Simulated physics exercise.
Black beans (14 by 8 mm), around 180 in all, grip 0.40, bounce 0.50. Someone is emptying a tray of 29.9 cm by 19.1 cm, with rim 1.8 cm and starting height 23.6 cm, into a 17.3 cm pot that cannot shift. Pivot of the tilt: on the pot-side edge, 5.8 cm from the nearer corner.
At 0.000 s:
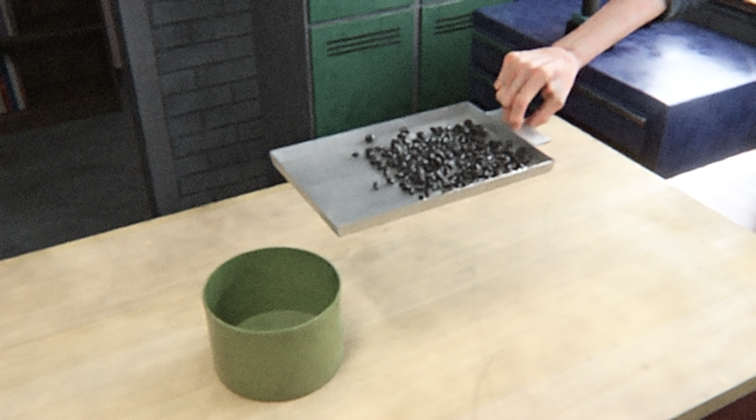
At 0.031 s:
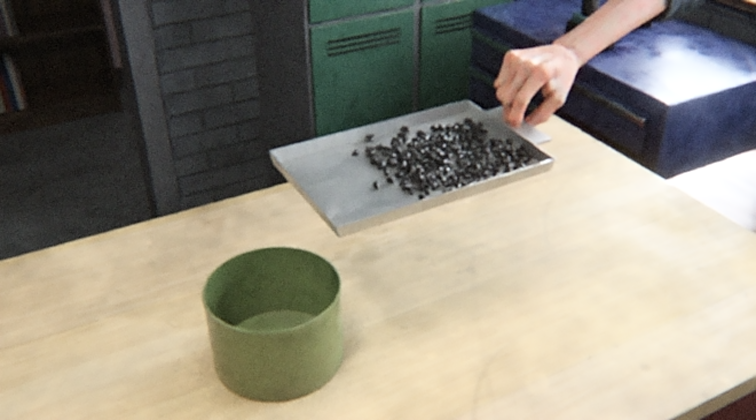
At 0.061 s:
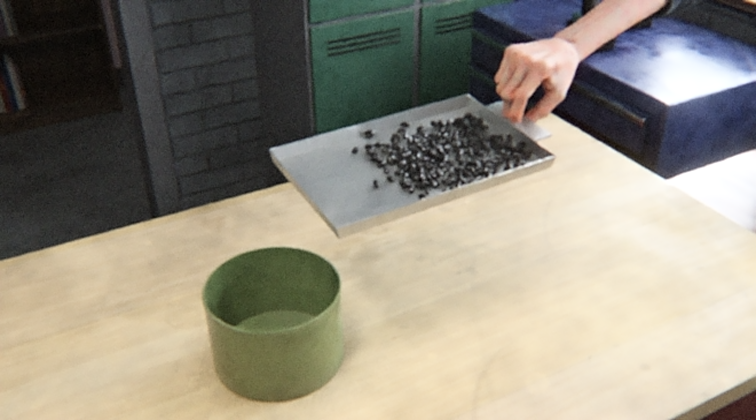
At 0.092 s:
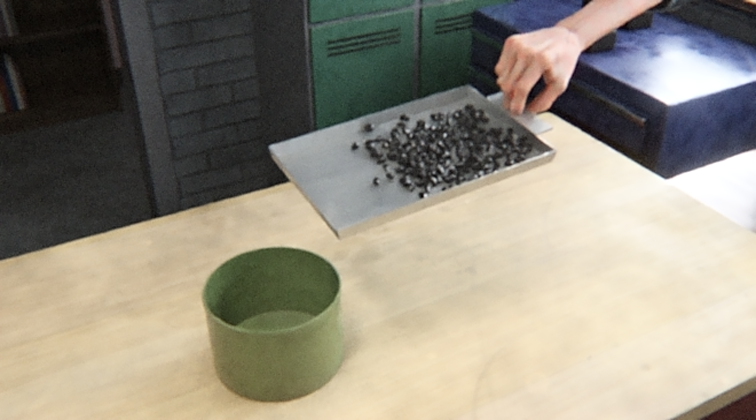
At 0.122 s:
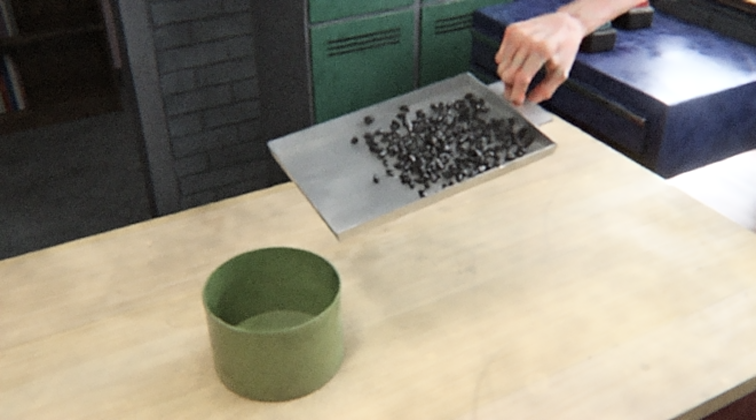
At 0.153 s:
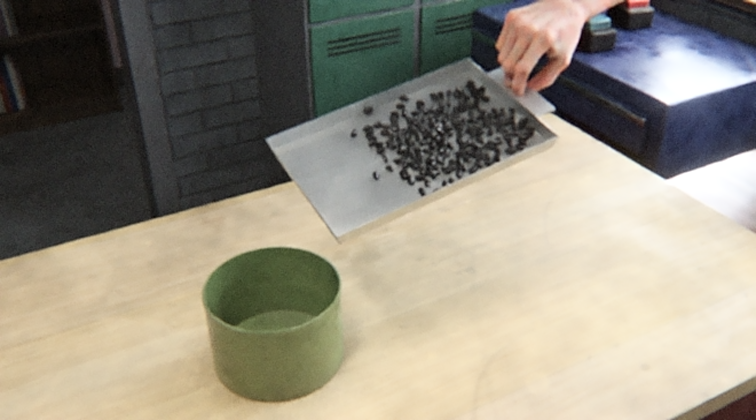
A hand slowly raises the handle end of a gray tray of black beans.
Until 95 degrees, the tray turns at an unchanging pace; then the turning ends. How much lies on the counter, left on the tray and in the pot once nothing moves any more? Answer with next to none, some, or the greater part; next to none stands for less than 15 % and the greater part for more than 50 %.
Counter: The greater part; left on the tray: Next to none; pot: Next to none.
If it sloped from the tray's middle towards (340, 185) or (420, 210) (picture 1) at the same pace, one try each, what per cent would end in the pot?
I'd put it at roughly 70 per cent for the first tilt and roughly 0 per cent for the second.
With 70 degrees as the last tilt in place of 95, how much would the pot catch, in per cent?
The pot would get around 5 per cent.
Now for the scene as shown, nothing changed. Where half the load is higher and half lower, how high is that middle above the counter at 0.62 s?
Median height: Approx. 24 cm.
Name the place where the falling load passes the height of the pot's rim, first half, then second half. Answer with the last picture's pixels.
First near (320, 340), then at (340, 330).
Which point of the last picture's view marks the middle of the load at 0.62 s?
I'd put it close to (369, 239).
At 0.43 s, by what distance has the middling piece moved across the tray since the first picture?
I'd say close to 4 centimetres.
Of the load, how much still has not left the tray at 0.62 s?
Value: About 80%.
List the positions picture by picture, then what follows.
In the first frame, tray tilt 0 degrees, front corners at (339, 224) and (552, 159); middle of the pieces at (449, 157); pot at (272, 286).
In the second frame, tray tilt 1 degrees, front corners at (339, 224) and (552, 158); middle of the pieces at (449, 156).
In the third frame, tray tilt 2 degrees, front corners at (339, 225) and (552, 155); middle of the pieces at (450, 153).
In the fourth frame, tray tilt 5 degrees, front corners at (339, 227) and (553, 150), lowest corner left front; middle of the pieces at (450, 147).
In the fifth frame, tray tilt 9 degrees, front corners at (338, 230) and (554, 143), lowest corner left front; middle of the pieces at (450, 140).
In the sixth frame, tray tilt 13 degrees, front corners at (338, 233) and (555, 135), lowest corner left front; middle of the pieces at (450, 133); pot at (272, 286). Its pace works out near 145 degrees a second.
After 0.43 s, tilt 54 degrees; the tray holds 100 %, the pot 0 %.
Then, at 0.62 s, tilt 81 degrees; the tray holds 80 %, the pot 0 %.
Then, at 0.93 s, tilt 95 degrees; the tray holds 0 %, the pot 0 %.
By 2.5 s all is still; counter 100 %, tray 0 %, pot 0 %.
